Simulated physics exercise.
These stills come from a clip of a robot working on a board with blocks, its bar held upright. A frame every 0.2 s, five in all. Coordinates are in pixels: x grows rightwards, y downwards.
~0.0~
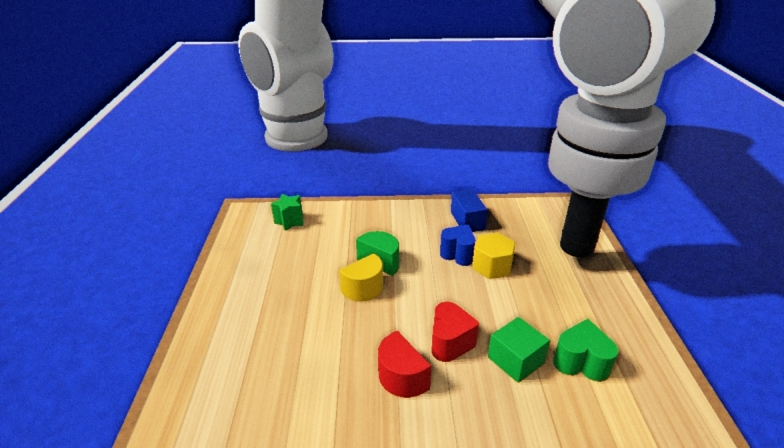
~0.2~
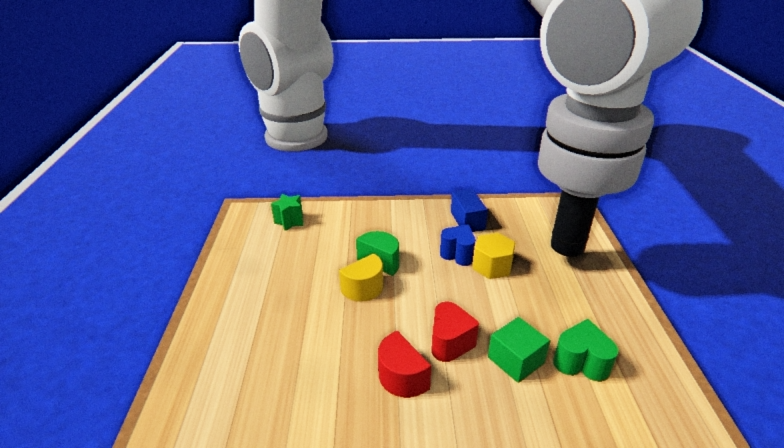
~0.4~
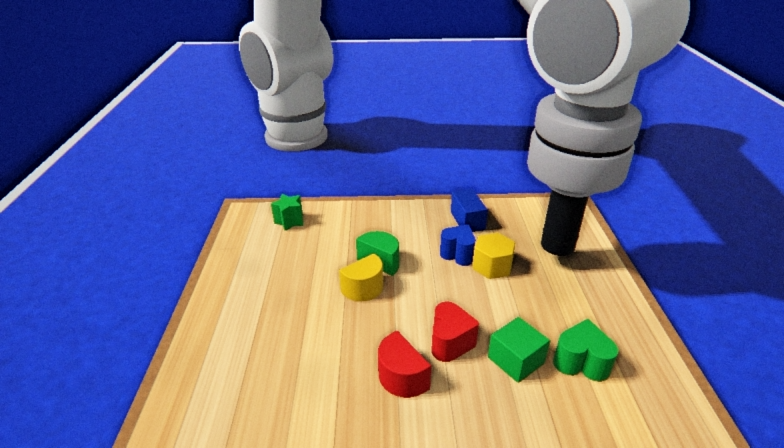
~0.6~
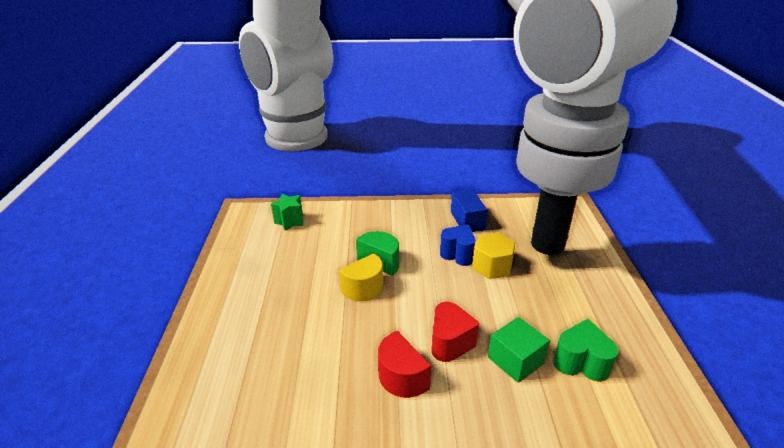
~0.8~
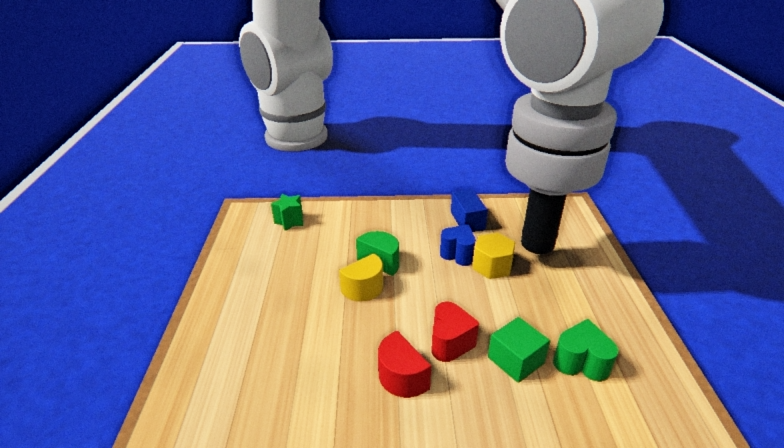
We see a robot arm with a black bar moving slowly left over the right side of a wooden board, nearing a yellow hexagon, while the red, green, blue and yellow blocks stay still and another arm stands motionless behind.
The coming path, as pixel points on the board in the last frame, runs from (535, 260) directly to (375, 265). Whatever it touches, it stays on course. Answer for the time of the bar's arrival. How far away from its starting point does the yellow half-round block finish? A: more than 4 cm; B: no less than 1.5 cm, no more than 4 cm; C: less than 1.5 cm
It's C.
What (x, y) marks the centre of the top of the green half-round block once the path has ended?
The green half-round block ends near (340, 238).
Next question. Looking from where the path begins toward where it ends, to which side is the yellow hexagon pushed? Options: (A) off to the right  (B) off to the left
Correct choice: B.
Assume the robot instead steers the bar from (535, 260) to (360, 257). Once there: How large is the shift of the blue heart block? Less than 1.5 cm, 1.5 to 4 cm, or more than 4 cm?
Moves over 4 cm.
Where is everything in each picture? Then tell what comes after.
Lower end of the bar (577, 248), tops of blocks, yellow half-round block (364, 267), green half-round block (381, 240), blue heart block (460, 234), yellow hexagon (495, 244), in the first picture.
Bar (567, 247), blocks as before, in the second picture.
Bar (558, 247), blocks as before, in the third picture.
Bar (548, 246), blocks as before, in the fourth picture.
Bar (538, 245), yellow half-round block (364, 267), green half-round block (381, 240), blue heart block (460, 234), yellow hexagon (495, 244), in the fifth picture.
The first path, step by step. One third of the way, bar (483, 247); blue heart block (439, 234), turned 65° clockwise; yellow hexagon (457, 254), turned 40° anticlockwise.
Two thirds of the way, bar (429, 248); blue heart block (404, 227), turned 115° clockwise; yellow hexagon (423, 265), turned 115° anticlockwise.
At the end, bar (374, 250); yellow half-round block (357, 269), turned 25° anticlockwise; green half-round block (340, 238); blue heart block (381, 225), turned 215° clockwise; yellow hexagon (415, 267), turned 145° anticlockwise.
